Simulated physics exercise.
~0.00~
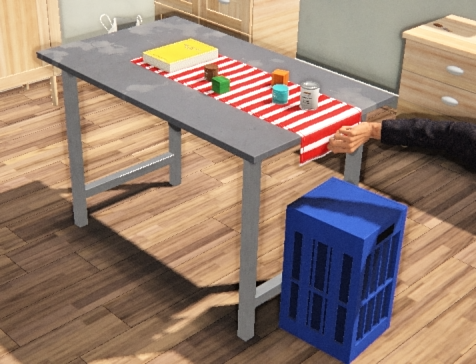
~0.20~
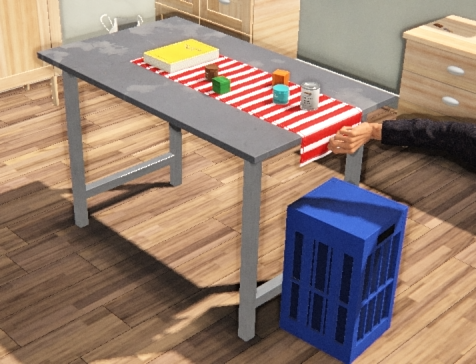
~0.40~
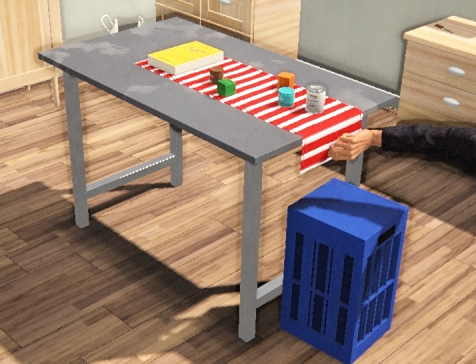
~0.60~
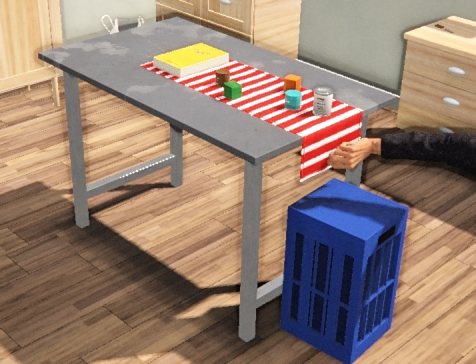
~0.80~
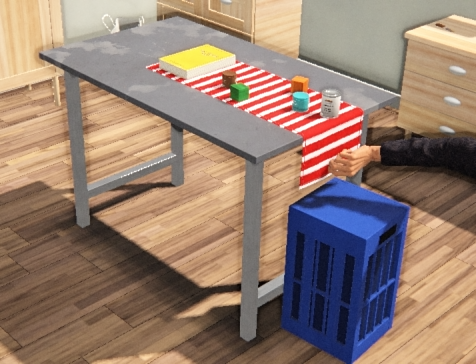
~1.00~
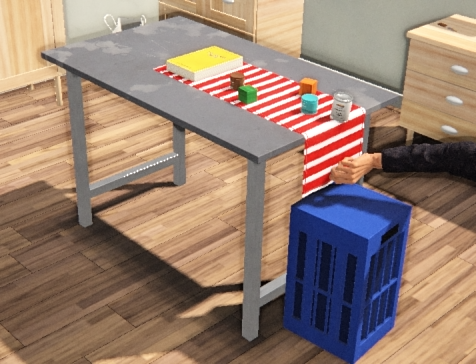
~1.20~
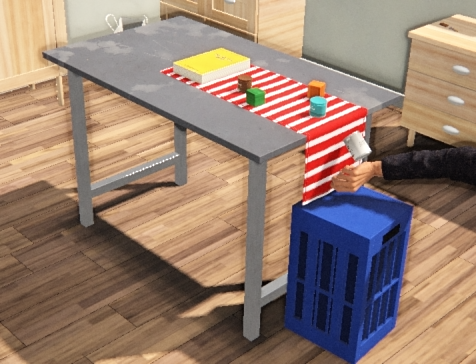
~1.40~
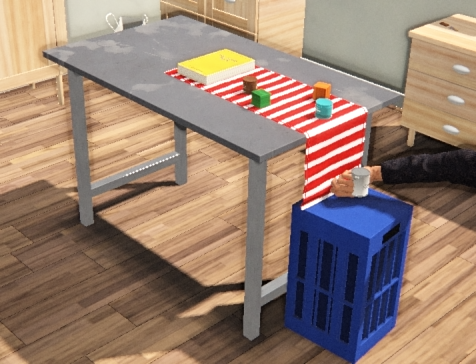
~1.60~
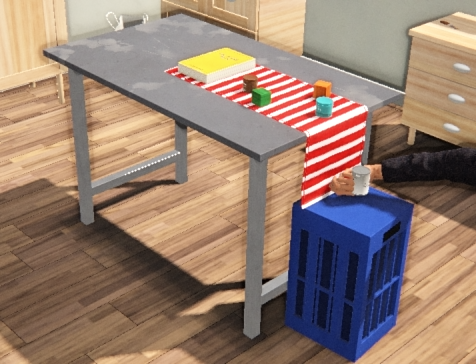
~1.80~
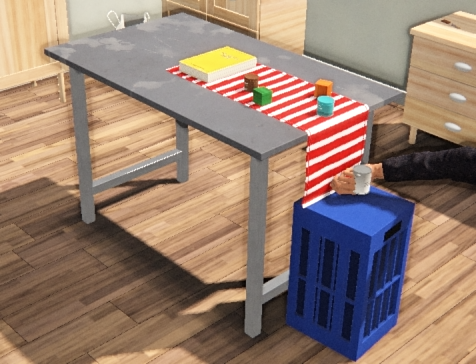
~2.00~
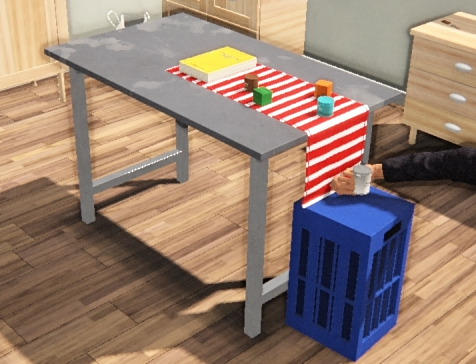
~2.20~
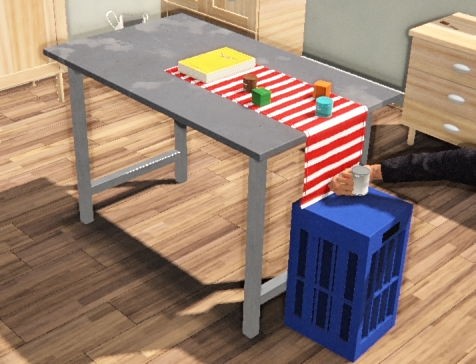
A red-and-white striped scarf lies across a grey table, its end hanging over the near right edge, where a hand in a dark sleeve grips it. The hand draws the cloth slowly down, and a yellow book, green and orange blocks, a turquoise pot and a whitish can ride along toward the edge. The can reaches the edge first, tips over and drops beside the hand. It comes to rest upside down on top of the blue crate. The pulling stops with the scarf's hem at the crate, while the other things remain on the table.
